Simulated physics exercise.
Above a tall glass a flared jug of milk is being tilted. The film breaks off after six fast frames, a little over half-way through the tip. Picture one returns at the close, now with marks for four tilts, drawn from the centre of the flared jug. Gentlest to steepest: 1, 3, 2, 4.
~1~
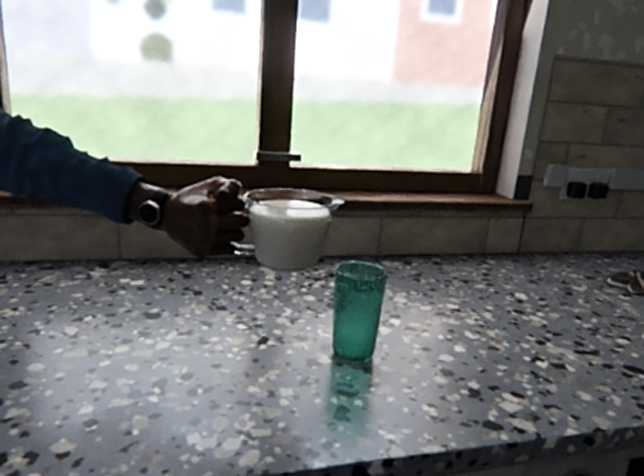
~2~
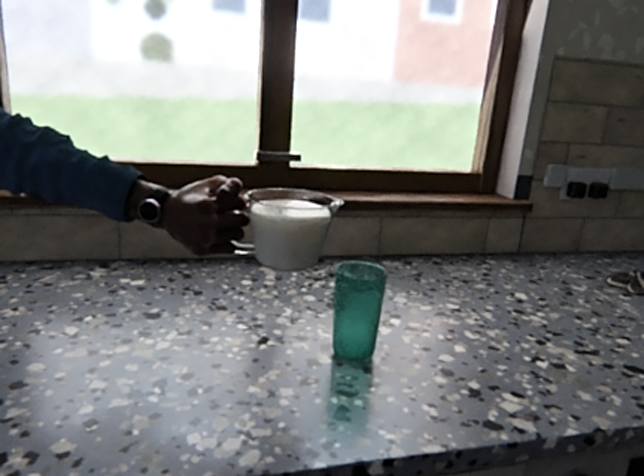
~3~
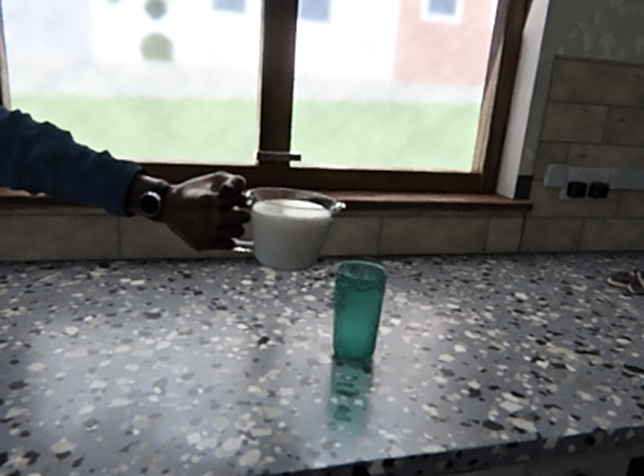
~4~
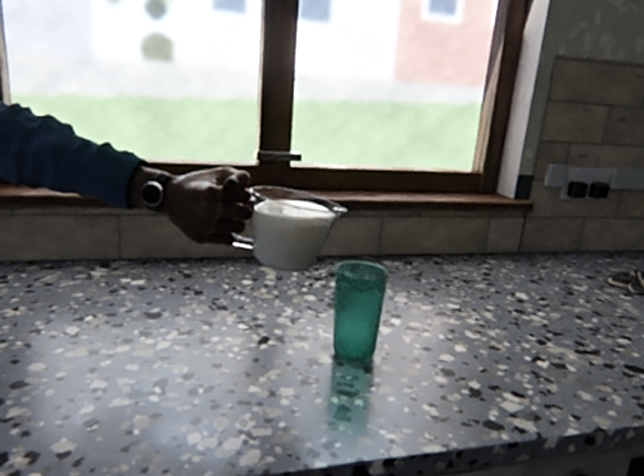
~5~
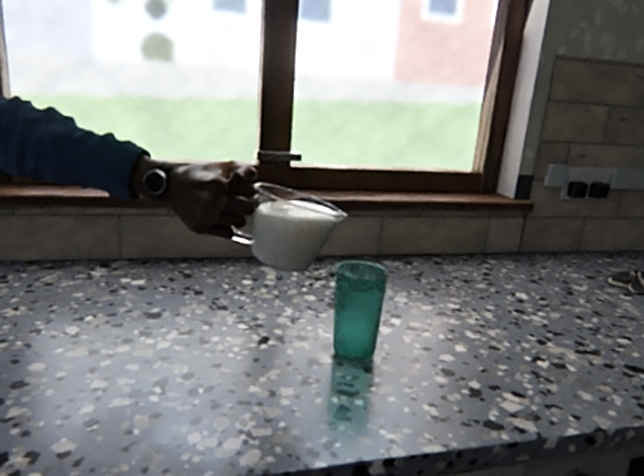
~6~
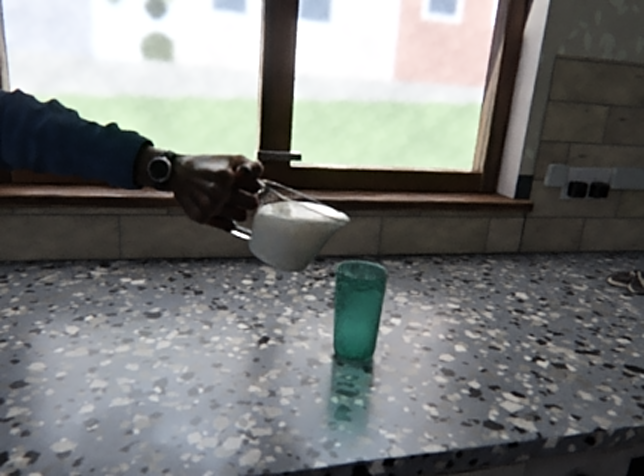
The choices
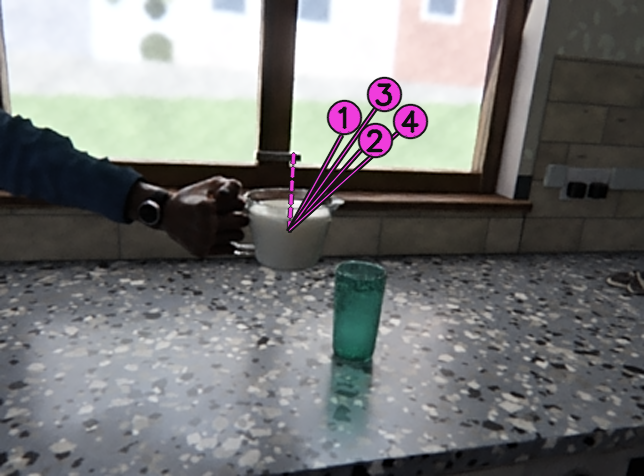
On a speckled counter, a hand gradually tilts a milk jug above a green glass.
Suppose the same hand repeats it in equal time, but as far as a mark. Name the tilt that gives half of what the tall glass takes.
Choose 4.
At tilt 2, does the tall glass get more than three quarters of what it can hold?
No, less.
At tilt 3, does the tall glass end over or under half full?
Under half.
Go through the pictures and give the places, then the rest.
Upright, lip at (341, 201); rim of the tall glass round (361, 270); nothing has left yet.
Upright, lip at (341, 202); nothing has left yet.
Tipped about 4°, lip at (343, 205); nothing has left yet.
Tipped about 9°, lip at (345, 209); nothing has left yet.
Tipped about 15°, lip at (346, 215); nothing has left yet.
Tipped about 21°, lip at (347, 221); nothing has left yet.
On the marked copy, 1 at (341, 135); 2 at (360, 150); 3 at (375, 108); 4 at (398, 132).
For tilt 1, the tall glass ends with about 15 % of what it can hold.
For tilt 2, the tall glass ends with about 39 % of what it can hold.
For tilt 3, the tall glass ends with about 27 % of what it can hold.
For tilt 4, the tall glass ends with about 51 % of what it can hold.
